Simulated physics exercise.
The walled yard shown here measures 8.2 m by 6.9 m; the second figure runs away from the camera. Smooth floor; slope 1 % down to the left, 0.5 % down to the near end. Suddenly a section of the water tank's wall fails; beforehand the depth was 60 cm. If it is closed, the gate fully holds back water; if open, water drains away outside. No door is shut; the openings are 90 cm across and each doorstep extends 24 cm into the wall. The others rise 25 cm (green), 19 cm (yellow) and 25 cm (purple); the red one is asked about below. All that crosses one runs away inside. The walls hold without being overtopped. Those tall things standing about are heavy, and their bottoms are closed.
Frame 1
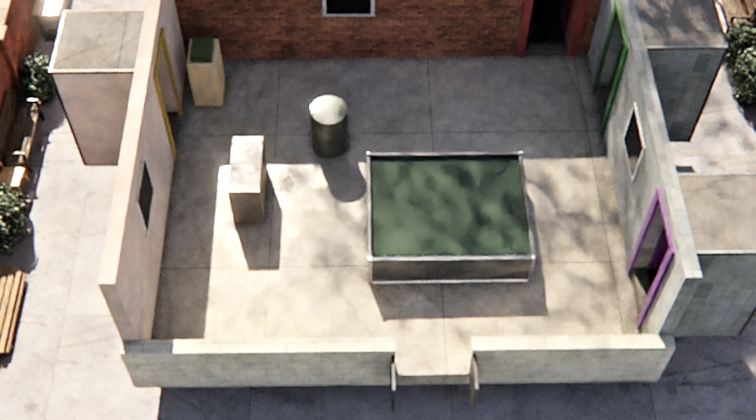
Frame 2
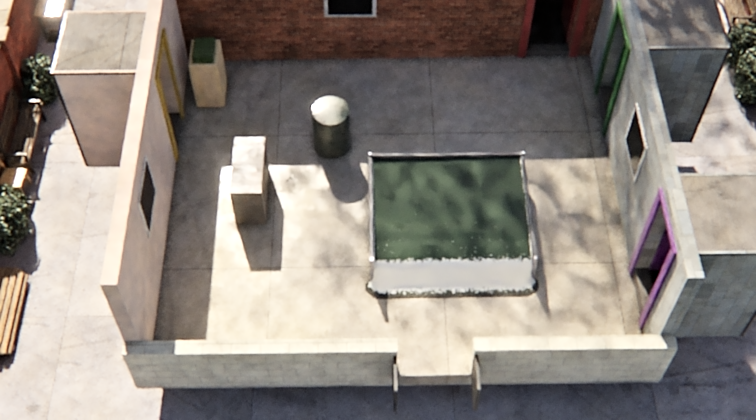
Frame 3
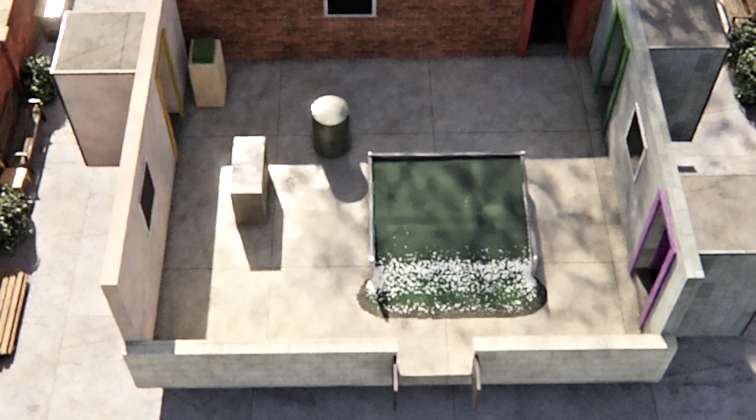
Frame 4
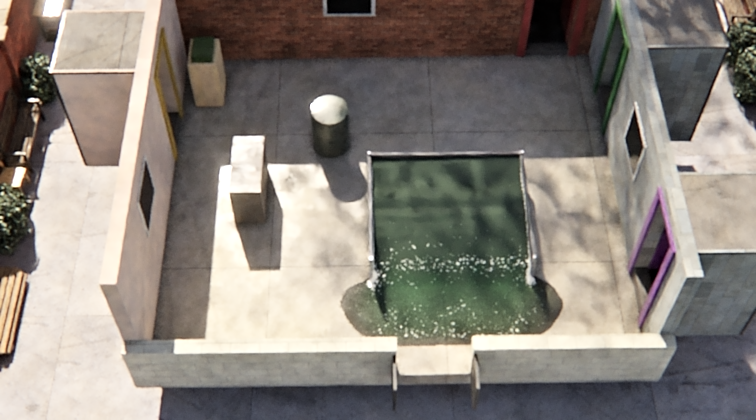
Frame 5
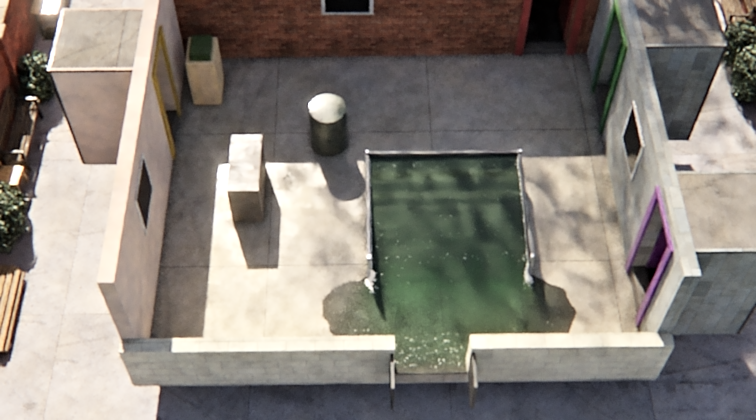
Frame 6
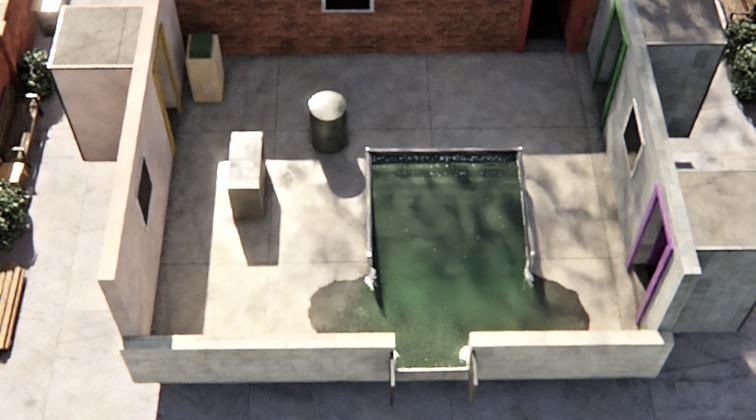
A walled concrete yard backed by a brick wall is seen from high above by a nearly motionless camera. A rectangular tank of dark green water sits right of centre, with a pale block and a grey drum to its left, a green-framed and a purple-framed opening at right, and a red-framed doorway behind. The tank's front wall gives way, and foaming water pours forward, spreads sideways across the floor and reaches the front gate.
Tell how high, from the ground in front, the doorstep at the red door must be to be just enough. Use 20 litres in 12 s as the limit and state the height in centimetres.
It must be about 6.5 cm high.
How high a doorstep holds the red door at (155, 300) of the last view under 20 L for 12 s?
You'd want it roughly 12.5 cm high.
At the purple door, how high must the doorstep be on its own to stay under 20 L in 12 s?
At the purple door it takes roughly 15 centimetres.
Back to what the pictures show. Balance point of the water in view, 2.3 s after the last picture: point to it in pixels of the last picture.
I'd say around (445, 285).
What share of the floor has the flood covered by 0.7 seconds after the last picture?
15 %.
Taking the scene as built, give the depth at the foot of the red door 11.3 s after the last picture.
It comes to about 3.0 centimetres deep.
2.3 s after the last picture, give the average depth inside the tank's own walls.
Some 15 cm.
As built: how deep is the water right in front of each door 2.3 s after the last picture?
Green door 0 cm, yellow door 0 cm, purple door 20 cm, red door 0 cm.
Then, 0.7 s after the last picture water covers 15 % of the floor, deepest (42 cm) near (487, 356); it has not reached the red door.
Then, 2.3 s after the last picture water covers 30 % of the floor, deepest (32 cm) near (640, 354); it has not reached the red door.
Then, 11.3 s after the last picture water covers 100 % of the floor, deepest (9 cm) near (148, 361); 3 cm at the red door, 0 litres in over its 13 cm doorstep.
At the red door as built, the water peaked near 11 cm, 5.7 s after the last picture.
Run again over the same 12 s with other heights there, 34 litres in over 5.5 cm, 11 litres over 7.5 cm. The limit of 20 litres is kept from about 6.5 cm up.
